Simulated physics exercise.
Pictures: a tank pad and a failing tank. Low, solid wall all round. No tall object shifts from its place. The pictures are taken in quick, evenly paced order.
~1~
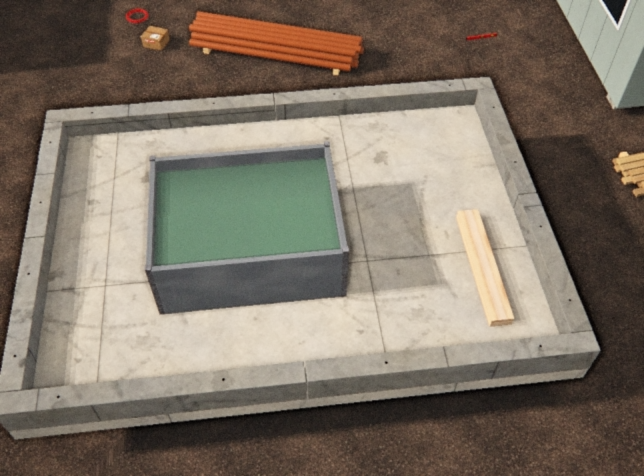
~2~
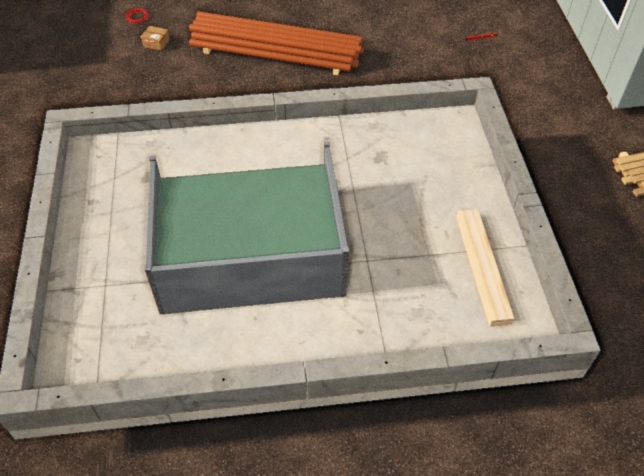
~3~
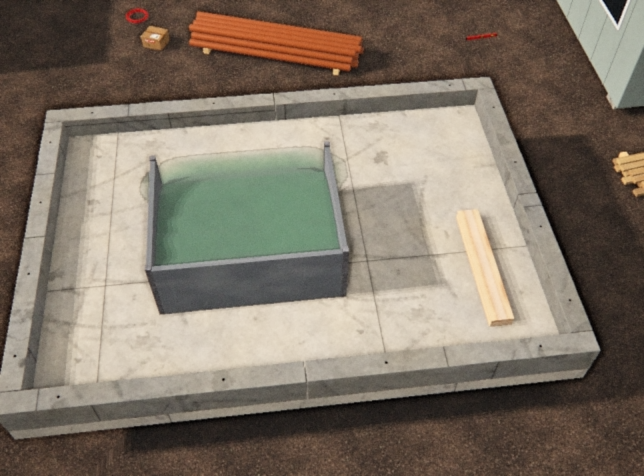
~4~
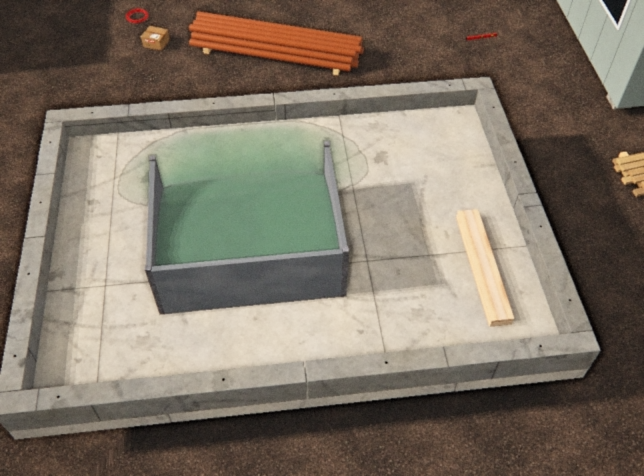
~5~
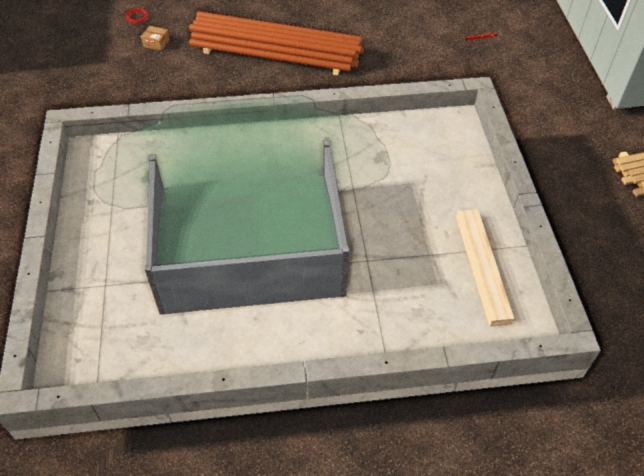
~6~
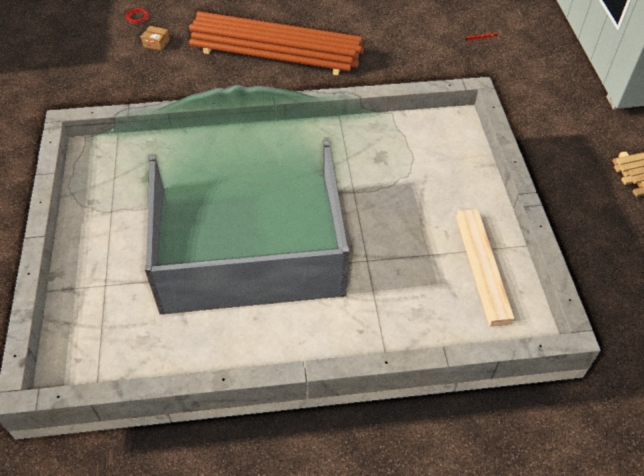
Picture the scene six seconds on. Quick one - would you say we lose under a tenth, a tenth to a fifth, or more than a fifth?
Seems the part that spills out comes in at a tenth to a fifth.
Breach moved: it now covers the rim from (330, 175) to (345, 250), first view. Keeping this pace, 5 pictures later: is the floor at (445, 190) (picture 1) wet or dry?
Well, by then that point would be drenched.
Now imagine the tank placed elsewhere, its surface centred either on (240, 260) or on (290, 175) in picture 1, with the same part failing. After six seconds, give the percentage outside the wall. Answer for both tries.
Note: Try one close to 8 in a hundred, try two close to 20.
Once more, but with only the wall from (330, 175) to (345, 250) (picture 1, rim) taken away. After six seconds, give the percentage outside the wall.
My estimate is near 4 percent.
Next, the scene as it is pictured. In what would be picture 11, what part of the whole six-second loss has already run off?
My figure: 45 percent.
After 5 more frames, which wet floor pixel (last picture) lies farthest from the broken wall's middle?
By then the tip should be at about (466, 108).
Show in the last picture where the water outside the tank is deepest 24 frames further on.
Deepest spot: Around (551, 346).
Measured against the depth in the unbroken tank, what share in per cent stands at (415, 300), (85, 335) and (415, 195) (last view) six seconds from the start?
12, 16 and 10 per cent, roughly.
A moment on, water covers 30 % of the floor; the low wall has let 1 % over.
Next, water covers 35 % of the floor; the low wall has let 6 % over.
Then, water covers 55 % of the floor; the low wall has let 13 % over.
Later, water covers 75 % of the floor; the low wall has let 14 % over.
In the end, water covers 80 % of the floor; the low wall has let 14 % over.
